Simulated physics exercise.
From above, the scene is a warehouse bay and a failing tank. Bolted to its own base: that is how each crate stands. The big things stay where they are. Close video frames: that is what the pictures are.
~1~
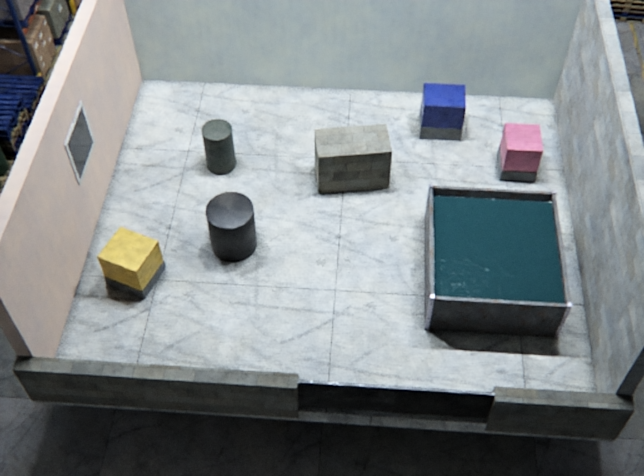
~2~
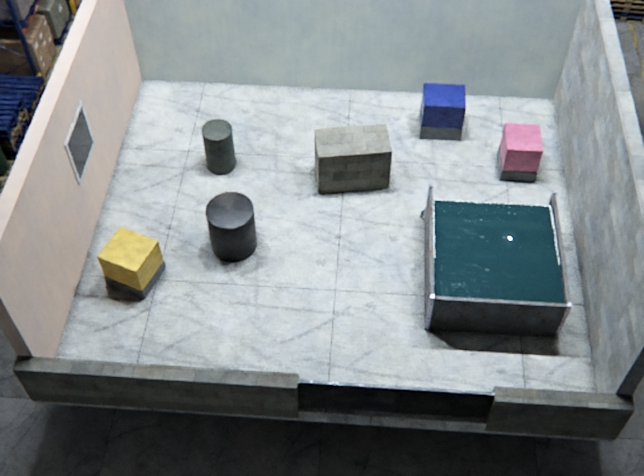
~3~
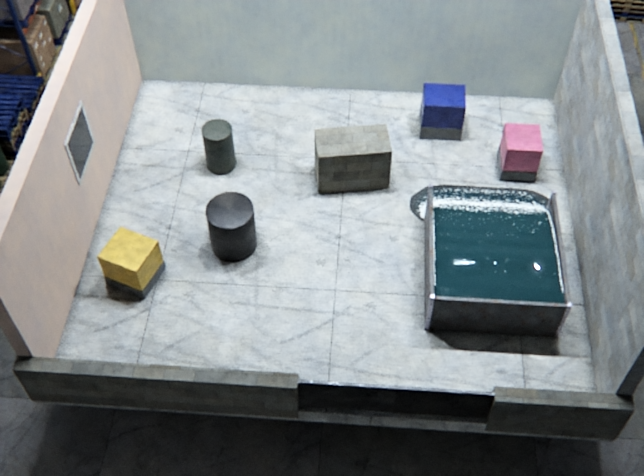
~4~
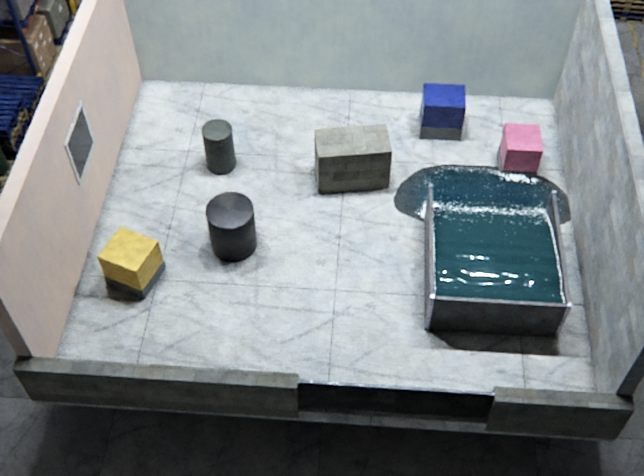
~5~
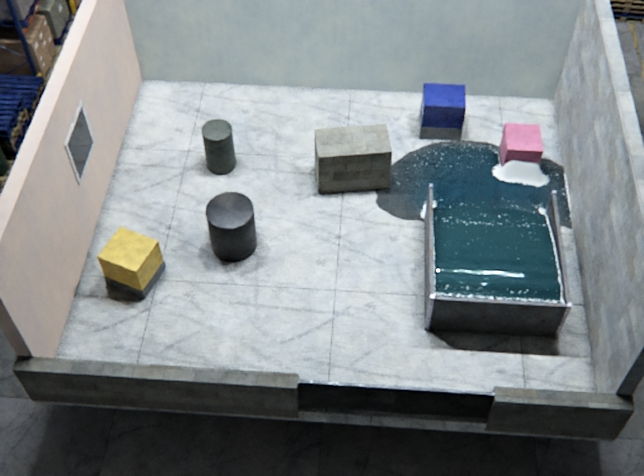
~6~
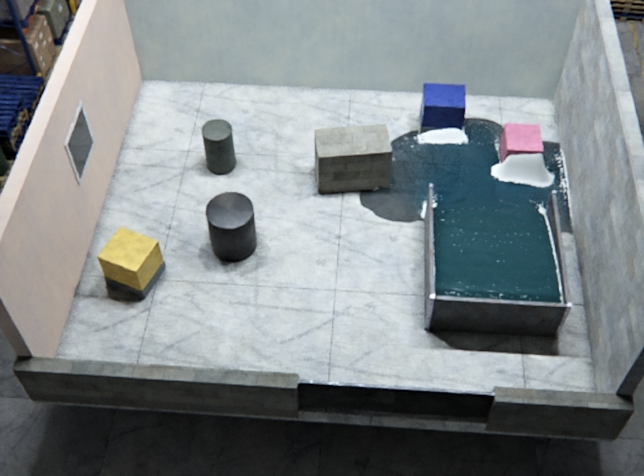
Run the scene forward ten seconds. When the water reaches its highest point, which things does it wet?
At the peak: The blue crate gets wet; the yellow crate stays dry; the pink crate gets wet.
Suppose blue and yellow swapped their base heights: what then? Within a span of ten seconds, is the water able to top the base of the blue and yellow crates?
First the blue crate, which goes under; then the yellow crate, which stays clear.
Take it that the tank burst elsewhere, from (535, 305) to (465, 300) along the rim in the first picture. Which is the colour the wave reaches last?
That would be the blue-painted one.
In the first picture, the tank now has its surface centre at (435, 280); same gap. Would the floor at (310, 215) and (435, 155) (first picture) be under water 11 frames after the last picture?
The first spot is wetted, while the second is wetted.
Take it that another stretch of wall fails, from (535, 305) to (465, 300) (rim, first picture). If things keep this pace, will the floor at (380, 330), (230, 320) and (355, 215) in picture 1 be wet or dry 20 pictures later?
Soaked, soaked, untouched.
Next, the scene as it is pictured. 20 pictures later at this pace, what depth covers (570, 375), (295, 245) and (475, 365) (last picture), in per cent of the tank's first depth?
6, 0, 0 %.
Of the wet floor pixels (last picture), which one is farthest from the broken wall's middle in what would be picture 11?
Estimated pixel: (352, 93).
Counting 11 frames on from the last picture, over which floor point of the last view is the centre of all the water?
Around pixel (469, 188).
A moment on, water covers 20 % of the floor; the blue crate water round its plinth, the yellow crate not reached, the pink crate water round its plinth.
Next, water covers 30 % of the floor; the blue crate water round its plinth, the yellow crate not reached, the pink crate water round its plinth.
Then, water covers 45 % of the floor; the blue crate water round its plinth, the yellow crate not reached, the pink crate water round its plinth.
Later, water covers 80 % of the floor; the blue crate water round its plinth, the yellow crate water round its plinth, the pink crate water round its plinth.
In the end, water covers 100 % of the floor; the blue crate was topped, the yellow crate stayed above the water, the pink crate was topped.
